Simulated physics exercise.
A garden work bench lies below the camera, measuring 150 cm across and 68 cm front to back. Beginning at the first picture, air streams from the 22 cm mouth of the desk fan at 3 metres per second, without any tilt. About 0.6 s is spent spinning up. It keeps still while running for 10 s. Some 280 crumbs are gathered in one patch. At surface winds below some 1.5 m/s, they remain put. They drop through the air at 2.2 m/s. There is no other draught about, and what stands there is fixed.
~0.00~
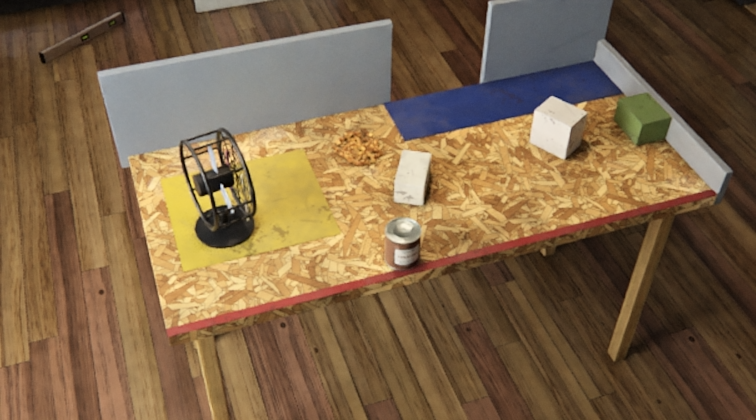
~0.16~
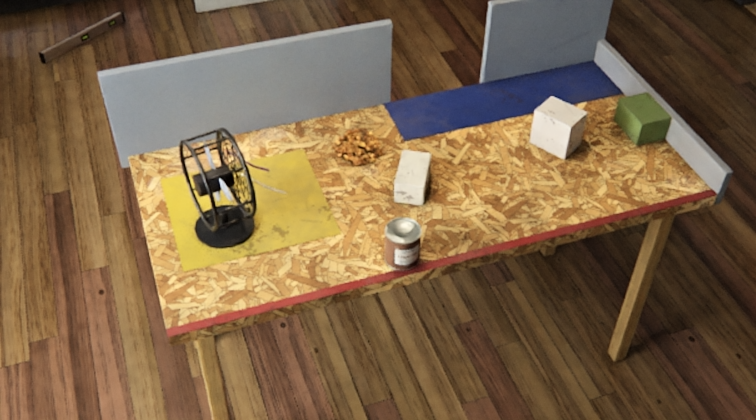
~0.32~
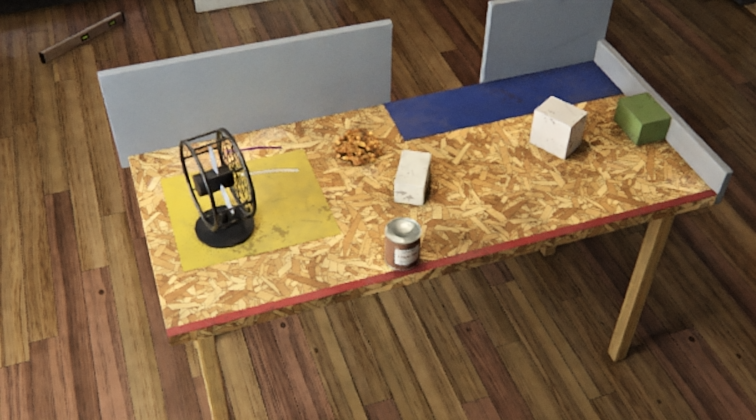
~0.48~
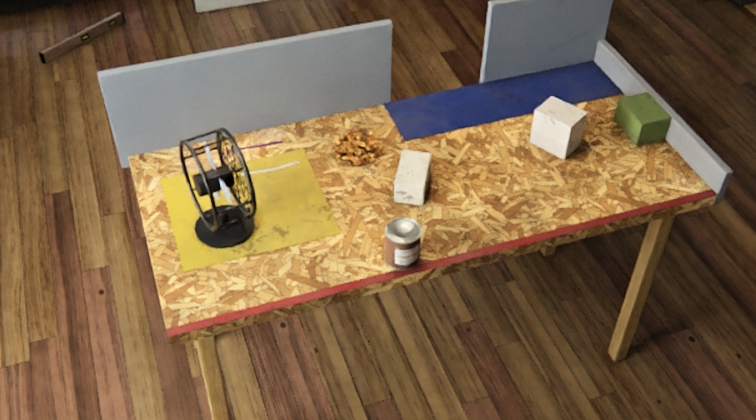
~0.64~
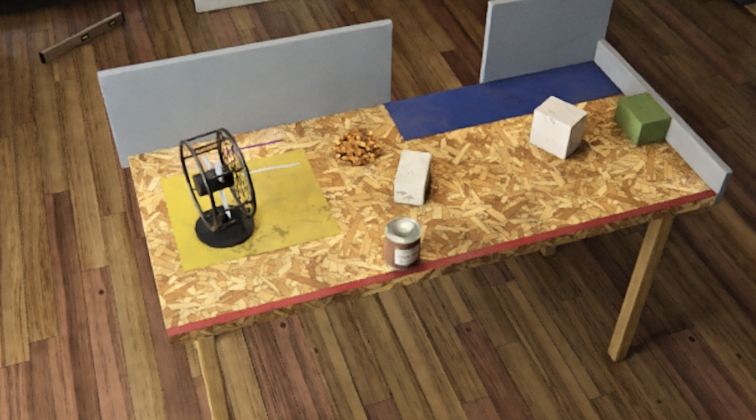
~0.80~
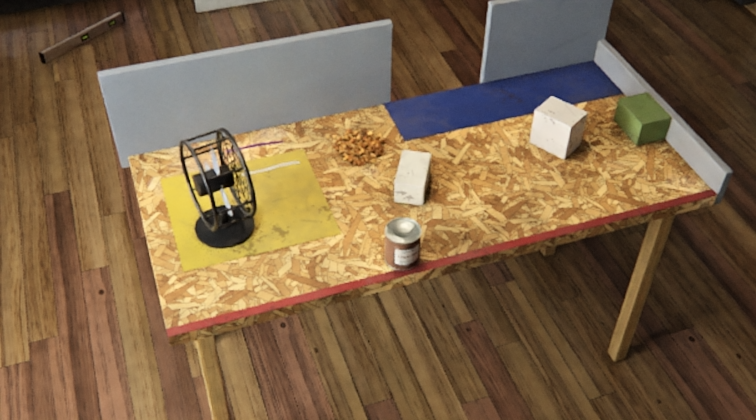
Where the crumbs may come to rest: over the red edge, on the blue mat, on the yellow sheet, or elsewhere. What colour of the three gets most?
Blue.
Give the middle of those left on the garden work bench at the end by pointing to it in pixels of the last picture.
The middle sits near pixel (374, 121).
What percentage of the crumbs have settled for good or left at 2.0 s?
The share is near 20 per cent.
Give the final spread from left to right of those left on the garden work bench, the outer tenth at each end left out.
Spread, left to right: Approx. 80 cm.
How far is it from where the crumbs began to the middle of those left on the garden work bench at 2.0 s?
Roughly 10 cm.
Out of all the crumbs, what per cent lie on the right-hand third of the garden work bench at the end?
About 20 percent.
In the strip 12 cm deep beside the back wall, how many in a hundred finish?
Roughly 50 in a hundred.
After 2.0 s, 80 % are on the move or not yet settled, 0 % are over the red edge, 0 % on the yellow sheet and 37 % on the blue mat; the middle of those still in play is near (382, 125).
After 3.2 s, 79 % are on the move or not yet settled, 0 % are over the red edge, 0 % on the yellow sheet and 36 % on the blue mat; the middle of those still in play is near (383, 121).
After 5.5 s, 70 % are on the move or not yet settled, 0 % are over the red edge, 0 % on the yellow sheet and 33 % on the blue mat; the middle of those still in play is near (383, 122).
After 10.0 s, at the end, 0 % are over the red edge, 0 % on the yellow sheet and 31 % on the blue mat; the middle of those still in play is near (384, 122).
